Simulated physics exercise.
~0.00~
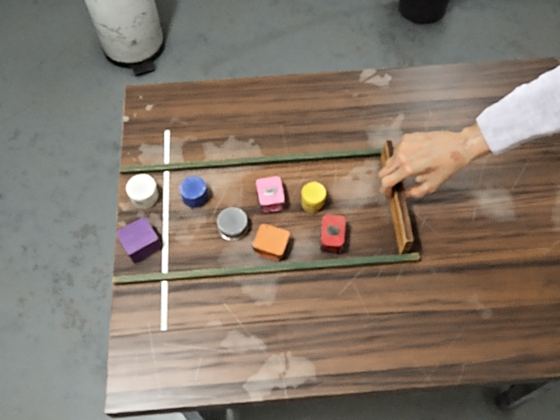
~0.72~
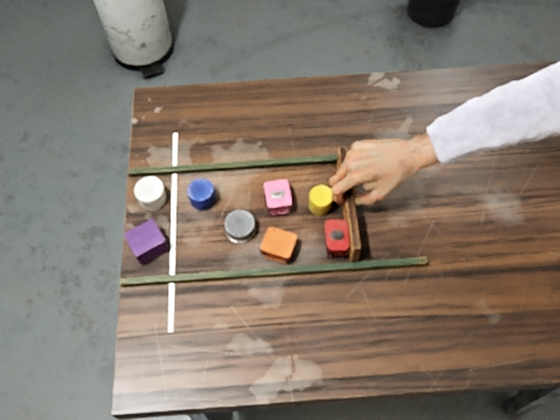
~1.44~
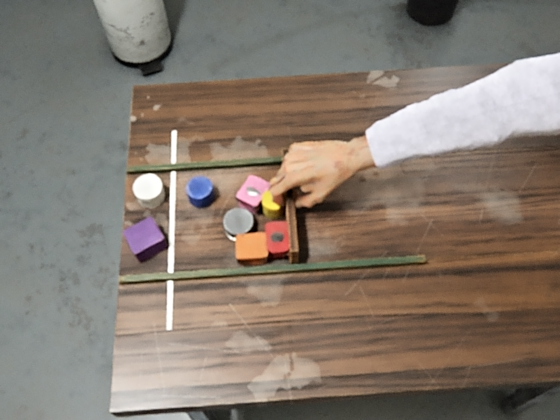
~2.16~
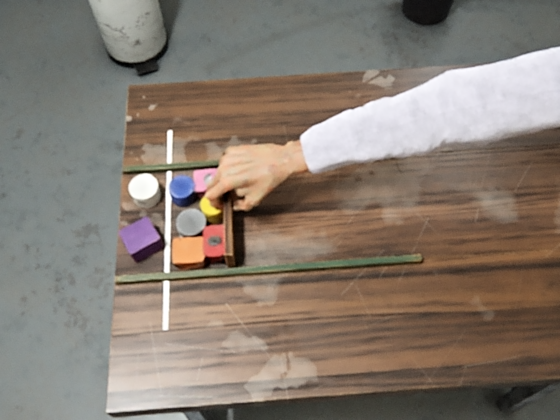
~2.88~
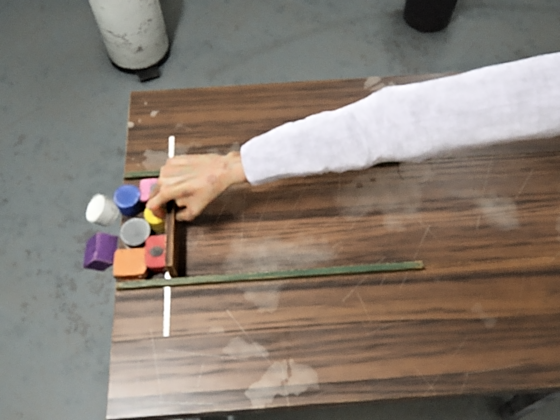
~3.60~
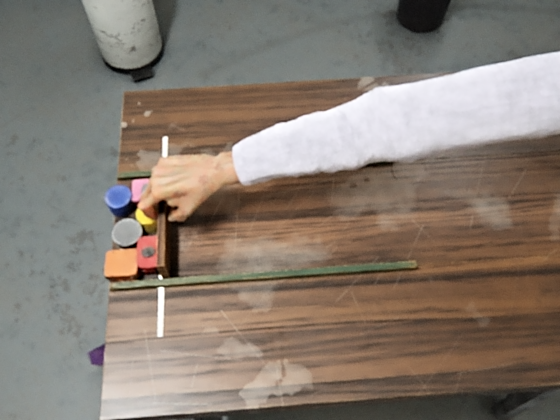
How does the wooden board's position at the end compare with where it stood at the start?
At the start the board stood toward the right ends of the green strips, and by the end it was far to the left, beside the white tape and close to the table's left edge.
